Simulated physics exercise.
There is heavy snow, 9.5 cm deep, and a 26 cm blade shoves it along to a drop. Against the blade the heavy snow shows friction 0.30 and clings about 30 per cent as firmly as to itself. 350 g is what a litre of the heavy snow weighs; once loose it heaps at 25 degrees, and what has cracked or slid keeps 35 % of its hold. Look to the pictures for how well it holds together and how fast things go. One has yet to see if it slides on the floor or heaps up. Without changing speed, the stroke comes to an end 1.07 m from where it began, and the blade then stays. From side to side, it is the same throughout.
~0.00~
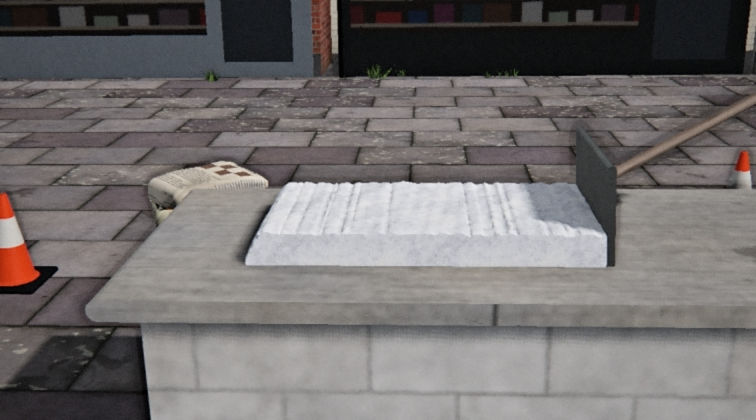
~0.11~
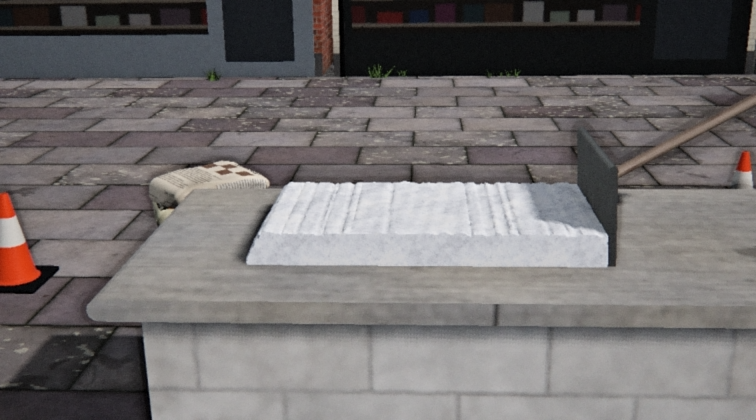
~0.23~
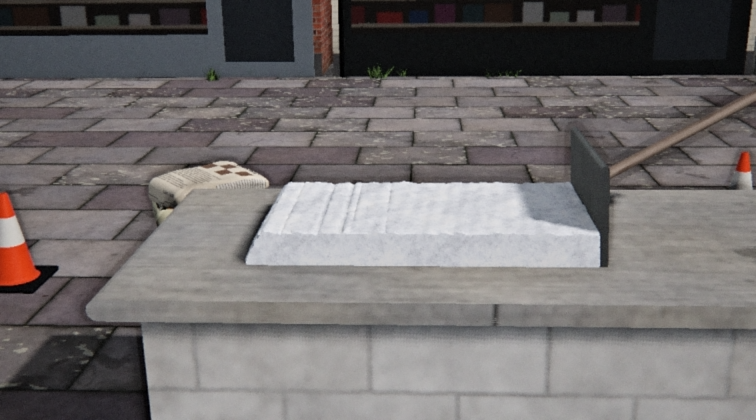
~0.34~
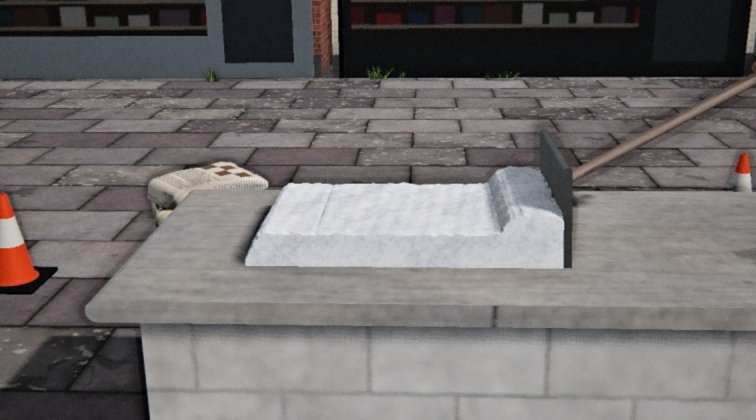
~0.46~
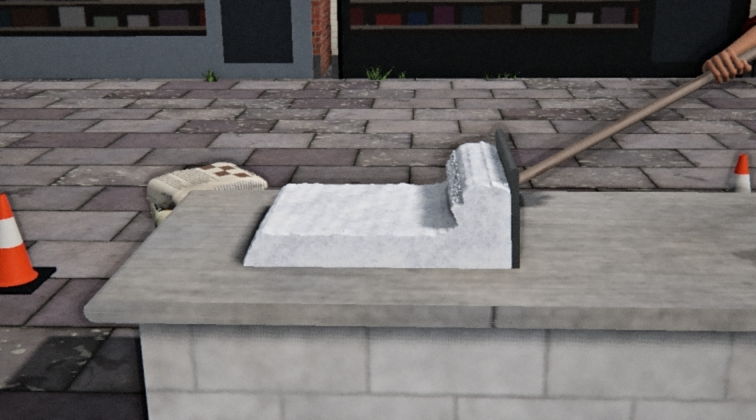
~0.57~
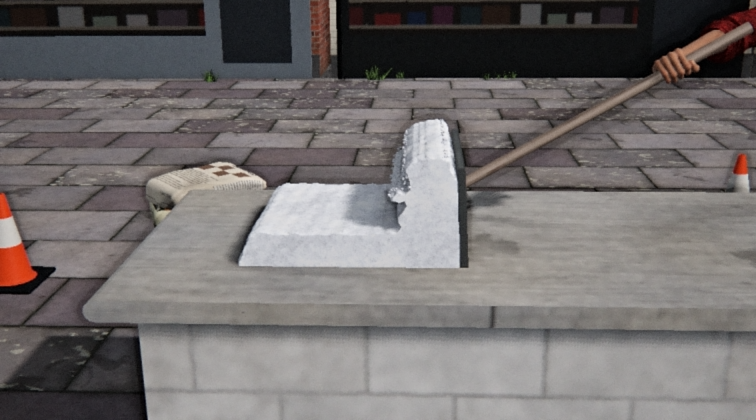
A slab of white, snow-like material lies on a grey stone ledge above a pale block wall, seen from the front and slightly above by a still camera. Behind it are dark paving, shopfronts, a pale sack and orange-and-white cones at either side. After resting, a dark upright blade on a wooden handle pushes left, heaping the material into a tall ridge as gripping hands appear.
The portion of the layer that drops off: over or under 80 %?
The result comes out short of 80 per cent.
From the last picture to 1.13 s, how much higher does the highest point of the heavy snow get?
2 cm.
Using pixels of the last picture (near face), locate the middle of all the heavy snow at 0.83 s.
Look near (273, 230) in the final picture.
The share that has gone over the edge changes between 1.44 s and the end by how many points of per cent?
Change to the end: Approx. 25 %.
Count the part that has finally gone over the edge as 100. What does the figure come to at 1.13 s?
The figure is some 0 %.
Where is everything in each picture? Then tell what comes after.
Foot of the blade at (606, 267), not yet moved; front end of the heavy snow at (246, 264), piled 9.1 cm high, in the first frame.
Foot of the blade at (607, 267), not yet moved; front end of the heavy snow at (247, 264), piled 9.1 cm high, in the second frame.
Foot of the blade at (600, 268), moved 1.9 cm; front end of the heavy snow at (247, 264), piled 9.5 cm high, in the third frame.
Foot of the blade at (563, 269), moved 11 cm; front end of the heavy snow at (246, 265), piled 15 cm high, in the fourth frame.
Foot of the blade at (512, 269), moved 25 cm; front end of the heavy snow at (245, 261), piled 23 cm high, in the fifth frame.
Foot of the blade at (460, 268), moved 38 cm; front end of the heavy snow at (240, 261), piled 31 cm high, in the sixth frame.
By 0.83 s, 0 % has gone over the edge.
By 1.13 s, 0 % has gone over the edge.
By 1.44 s, 24 % has gone over the edge.
By 1.74 s, 50 % has gone over the edge.
By 2.27 s, at the end, 51 % has gone over the edge.
